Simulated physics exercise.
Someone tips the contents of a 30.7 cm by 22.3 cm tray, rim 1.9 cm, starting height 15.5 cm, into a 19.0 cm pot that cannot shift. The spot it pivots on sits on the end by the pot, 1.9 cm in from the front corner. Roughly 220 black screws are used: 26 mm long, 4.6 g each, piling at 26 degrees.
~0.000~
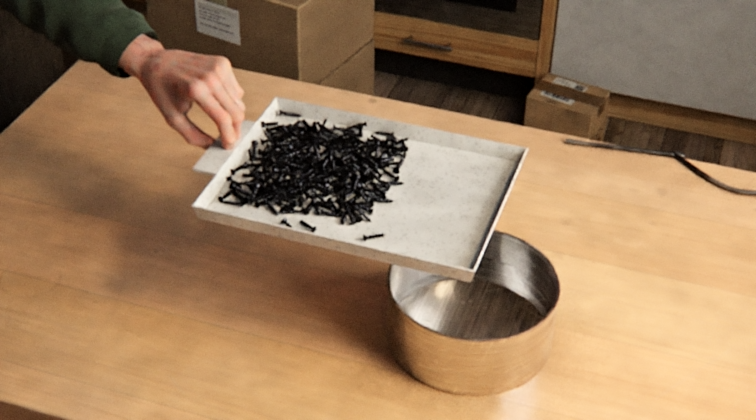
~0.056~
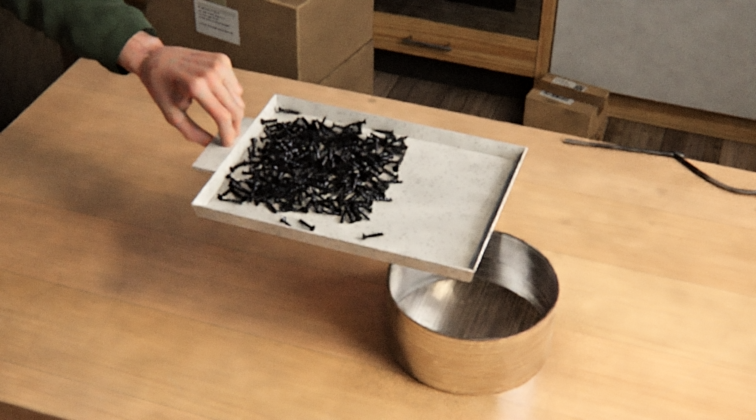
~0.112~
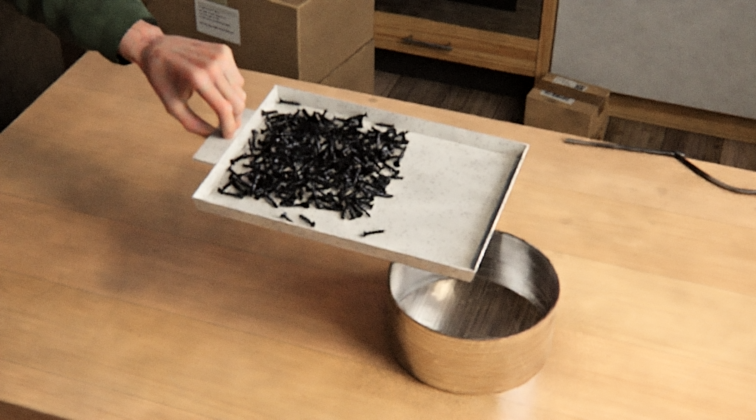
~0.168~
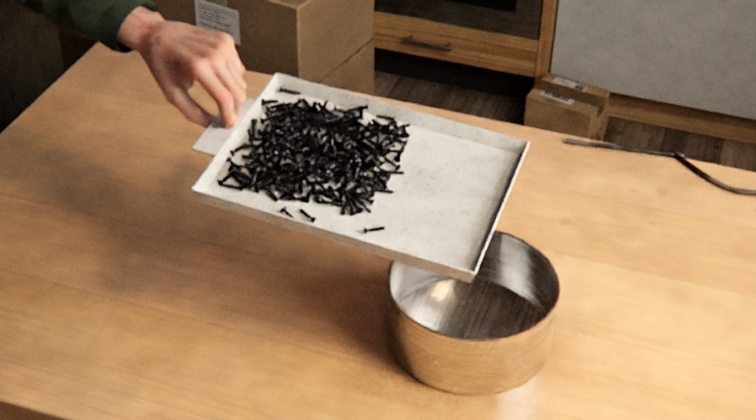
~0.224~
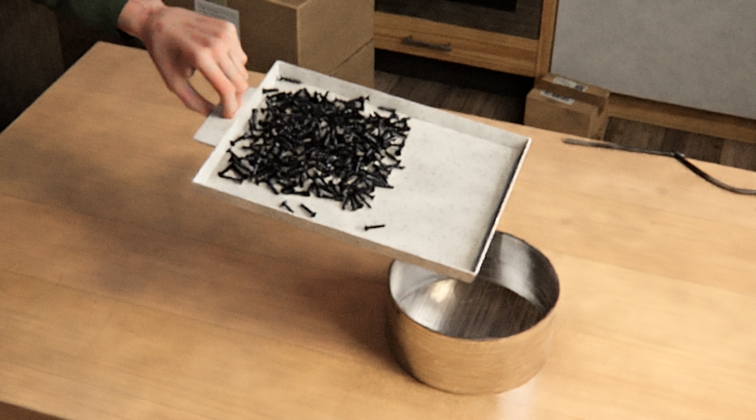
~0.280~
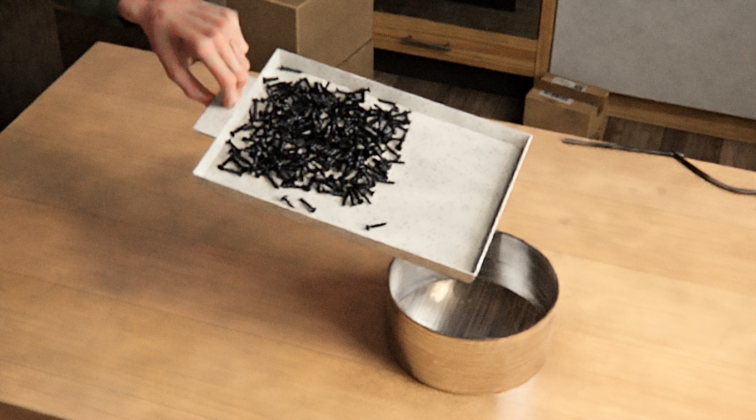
A hand slowly raised the left end of a pale tray holding a heap of black screws, slanting it gently toward a metal pot on the right, while the screws stayed bunched in place.
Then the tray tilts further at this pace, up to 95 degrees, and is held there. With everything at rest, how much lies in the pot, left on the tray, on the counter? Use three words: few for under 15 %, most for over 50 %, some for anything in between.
Pot: Some; left on the tray: Few; counter: Most.
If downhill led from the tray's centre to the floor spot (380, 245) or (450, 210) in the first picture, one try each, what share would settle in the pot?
That would be close to 0 per cent, then close to 60 per cent.
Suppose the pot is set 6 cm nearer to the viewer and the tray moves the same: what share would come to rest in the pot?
Near 95 per cent in that case.
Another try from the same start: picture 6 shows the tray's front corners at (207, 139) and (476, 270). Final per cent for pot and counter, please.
You'd end with pot at 40 and counter at 60.
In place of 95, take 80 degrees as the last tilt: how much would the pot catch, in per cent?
It would land at about 25 percent.
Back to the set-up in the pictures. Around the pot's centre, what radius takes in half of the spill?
Distance: Roughly 16 cm.
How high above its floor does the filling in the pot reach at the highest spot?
Height: Approx. 1.5 cm.
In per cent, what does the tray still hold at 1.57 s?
Of the load, some 30 percent.
Then, at 1.05 s, tilt 50 degrees; the tray holds 90 %, the pot 0 %.
After 1.57 s, tilt 76 degrees; the tray holds 30 %, the pot 15 %.
Then, at 2.15 s, tilt 95 degrees; the tray holds 0 %, the pot 20 %.
In the end, at 2.6 s, pot 20 %, tray 0 %, counter 80 %.
